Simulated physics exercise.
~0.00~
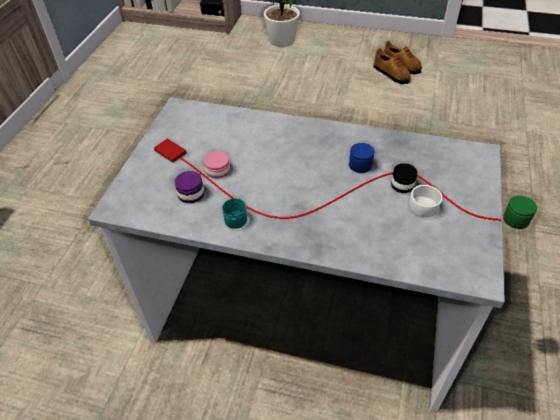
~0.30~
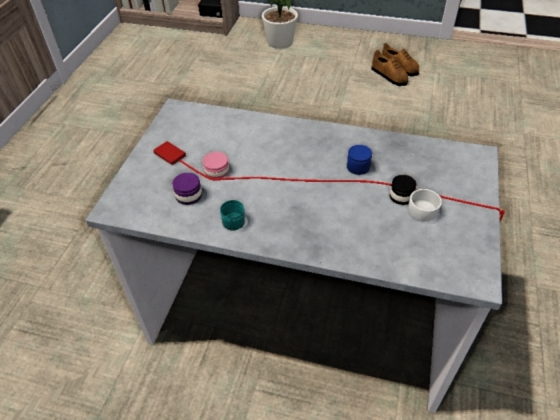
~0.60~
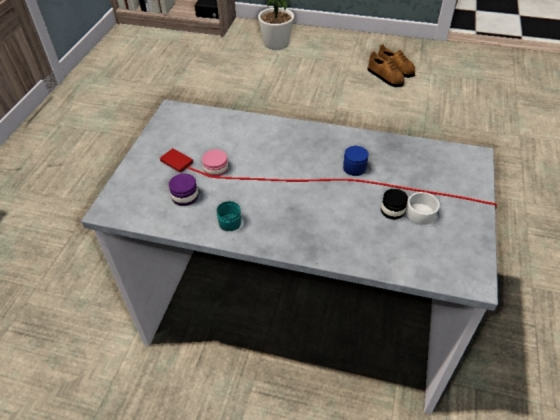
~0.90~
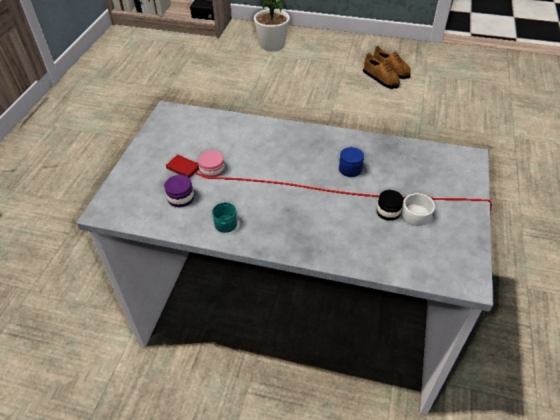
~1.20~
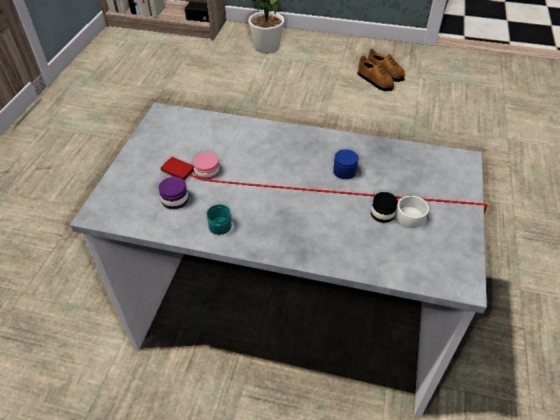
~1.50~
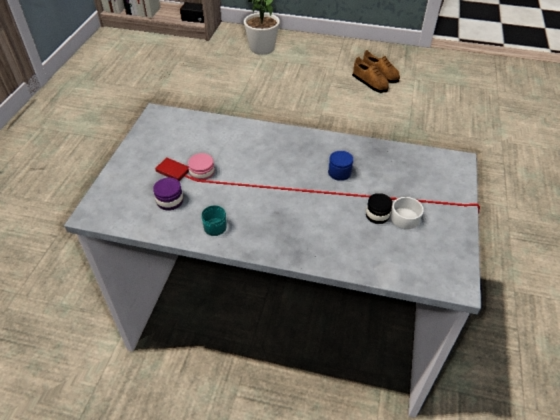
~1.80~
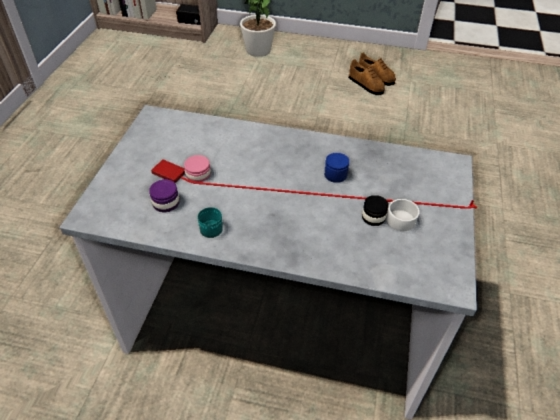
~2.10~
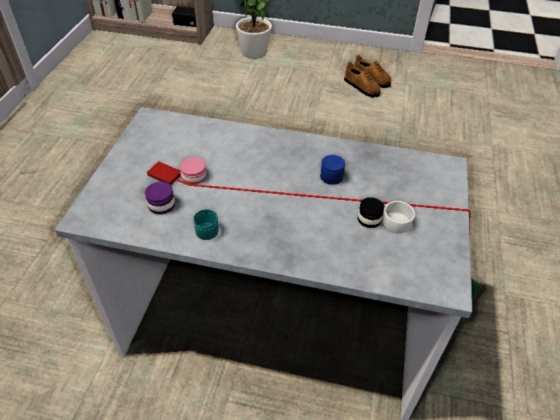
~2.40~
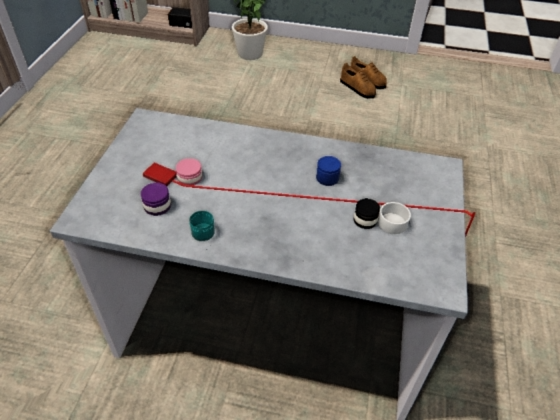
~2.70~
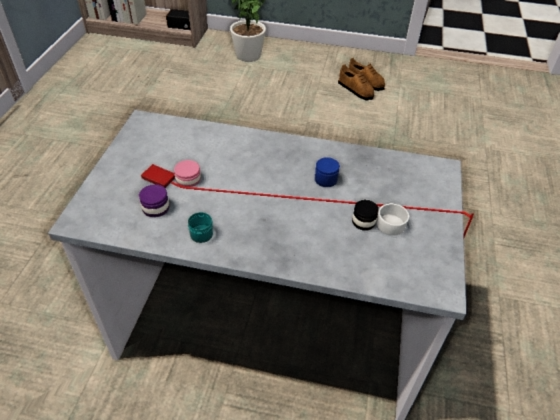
The footage shows a gray table holding small colored containers and a red phone attached to a winding red cable; a green object drops off the right edge, the cable pulls straight, and the phone and black canister shift slightly before everything on top settles, the cable's end hanging over the edge.
